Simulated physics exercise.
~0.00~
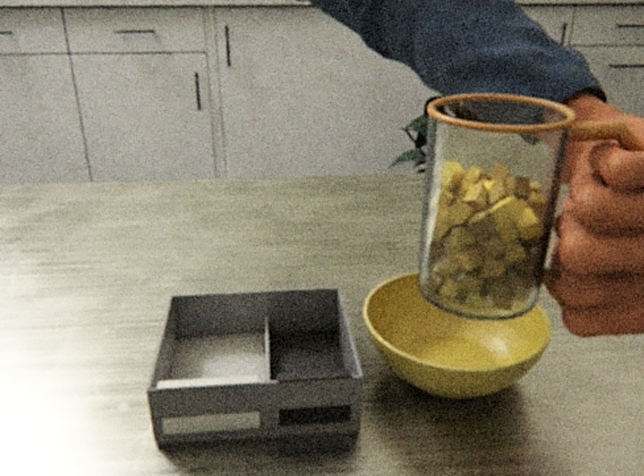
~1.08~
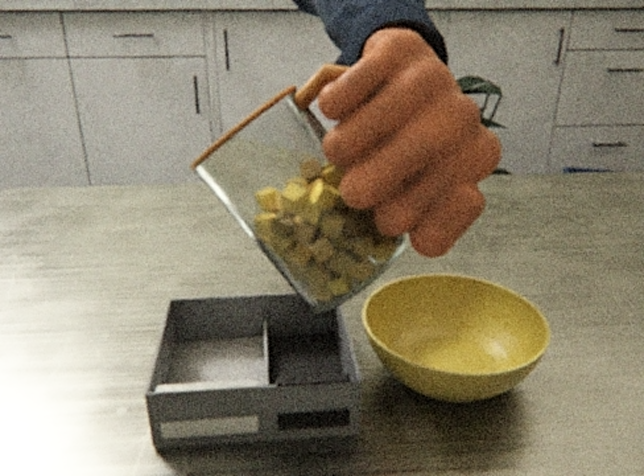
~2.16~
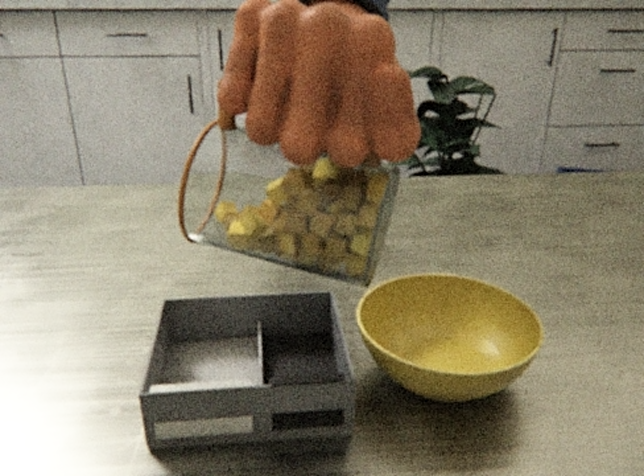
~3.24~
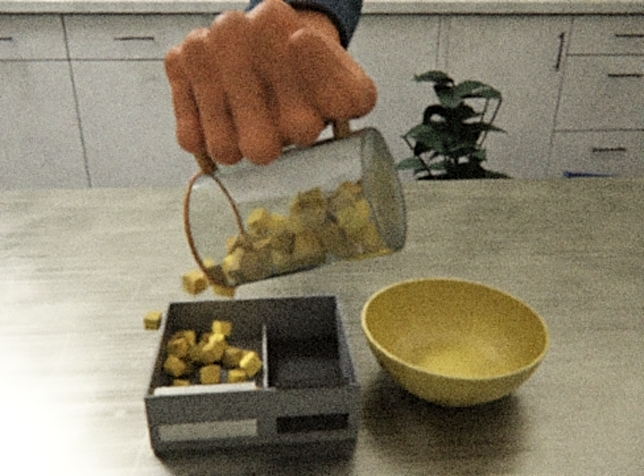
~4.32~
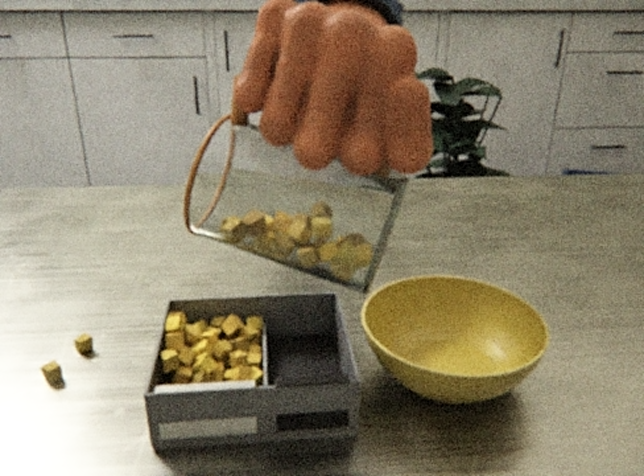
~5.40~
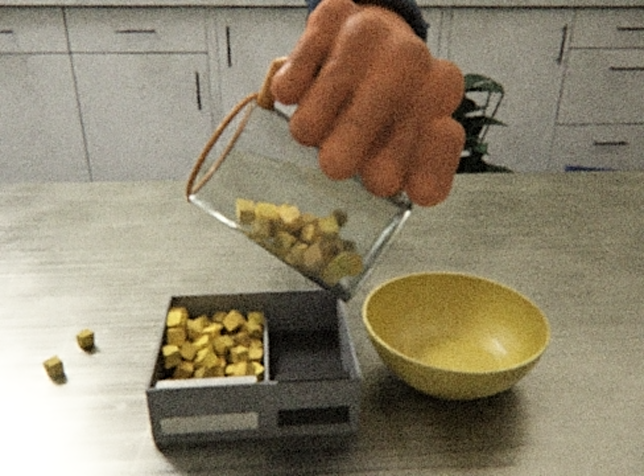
Hand tilting a clear cup of cheese cubes, filling a tin's white section and spilling a couple, then tipping back partly full.
